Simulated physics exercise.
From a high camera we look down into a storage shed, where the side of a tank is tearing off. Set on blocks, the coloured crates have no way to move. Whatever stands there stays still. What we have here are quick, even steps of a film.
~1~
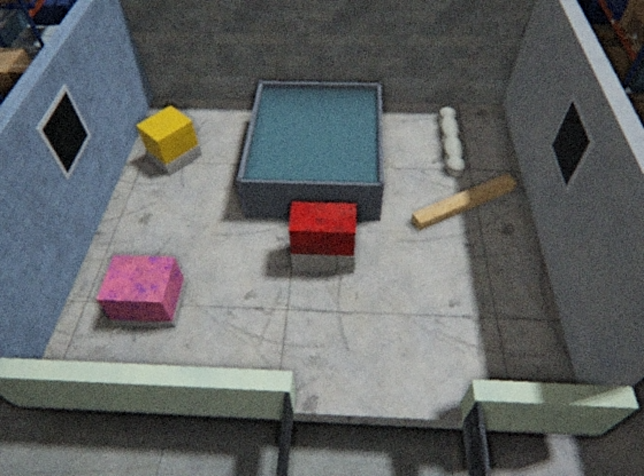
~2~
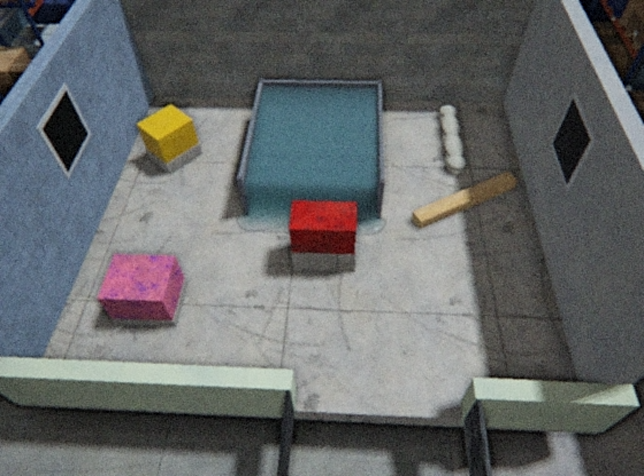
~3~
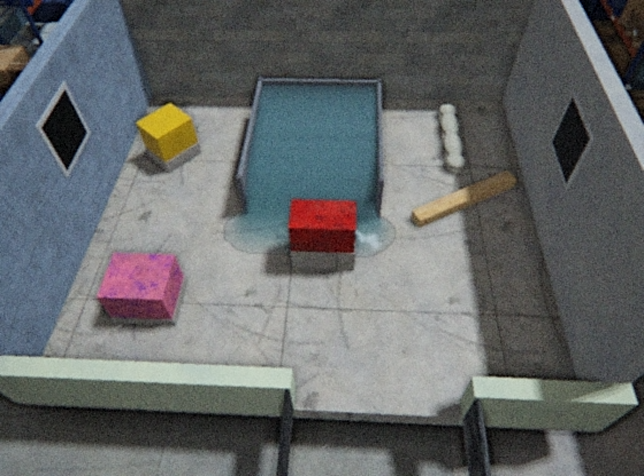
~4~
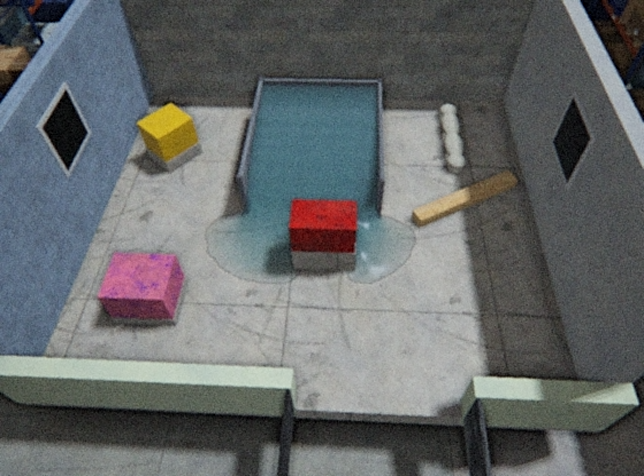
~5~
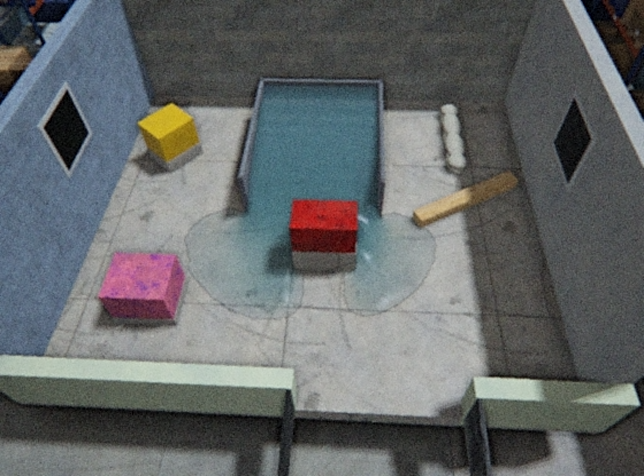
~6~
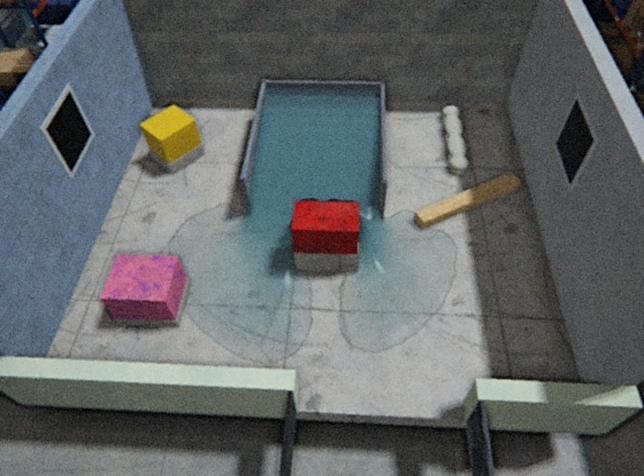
We see a tank of still water in a walled room; its near side gives way and water pours out, parting around the red block and spreading across the floor in two lobes while the coloured blocks stay put.
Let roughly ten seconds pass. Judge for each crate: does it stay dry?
Outcome: The yellow crate will come through untouched; the red crate will not stay dry; the pink crate will not stay dry.
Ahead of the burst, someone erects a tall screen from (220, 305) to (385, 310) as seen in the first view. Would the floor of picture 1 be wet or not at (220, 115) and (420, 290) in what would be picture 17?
Untouched, reached.
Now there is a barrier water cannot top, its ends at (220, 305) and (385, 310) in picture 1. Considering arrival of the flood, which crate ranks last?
It's the one in yellow.
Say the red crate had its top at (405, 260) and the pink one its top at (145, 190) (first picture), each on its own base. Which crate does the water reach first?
It's the one in red.
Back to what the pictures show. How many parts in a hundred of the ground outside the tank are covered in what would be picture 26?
Estimate: Some 60 in a hundred.
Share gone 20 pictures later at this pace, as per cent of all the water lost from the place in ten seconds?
It should be close to 35 percent by then.
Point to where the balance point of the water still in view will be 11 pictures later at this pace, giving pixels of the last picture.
Centre point: Around (304, 233).
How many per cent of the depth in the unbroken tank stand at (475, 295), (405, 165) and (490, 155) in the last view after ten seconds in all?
About 14 per cent, then 6 per cent, then 2 per cent.
A moment on, water covers 40 % of the floor; the yellow crate not reached, the red crate water round its plinth, the pink crate water round its plinth.
Next, water covers 55 % of the floor; the yellow crate not reached, the red crate water round its plinth, the pink crate water round its plinth.
Then, water covers 60 % of the floor; the yellow crate water round its plinth, the red crate water round its plinth, the pink crate water round its plinth.
Later, water covers 85 % of the floor; the yellow crate water round its plinth, the red crate water round its plinth, the pink crate water round its plinth.
In the end, water covers 95 % of the floor; the yellow crate stayed above the water, the red crate was topped, the pink crate was topped.
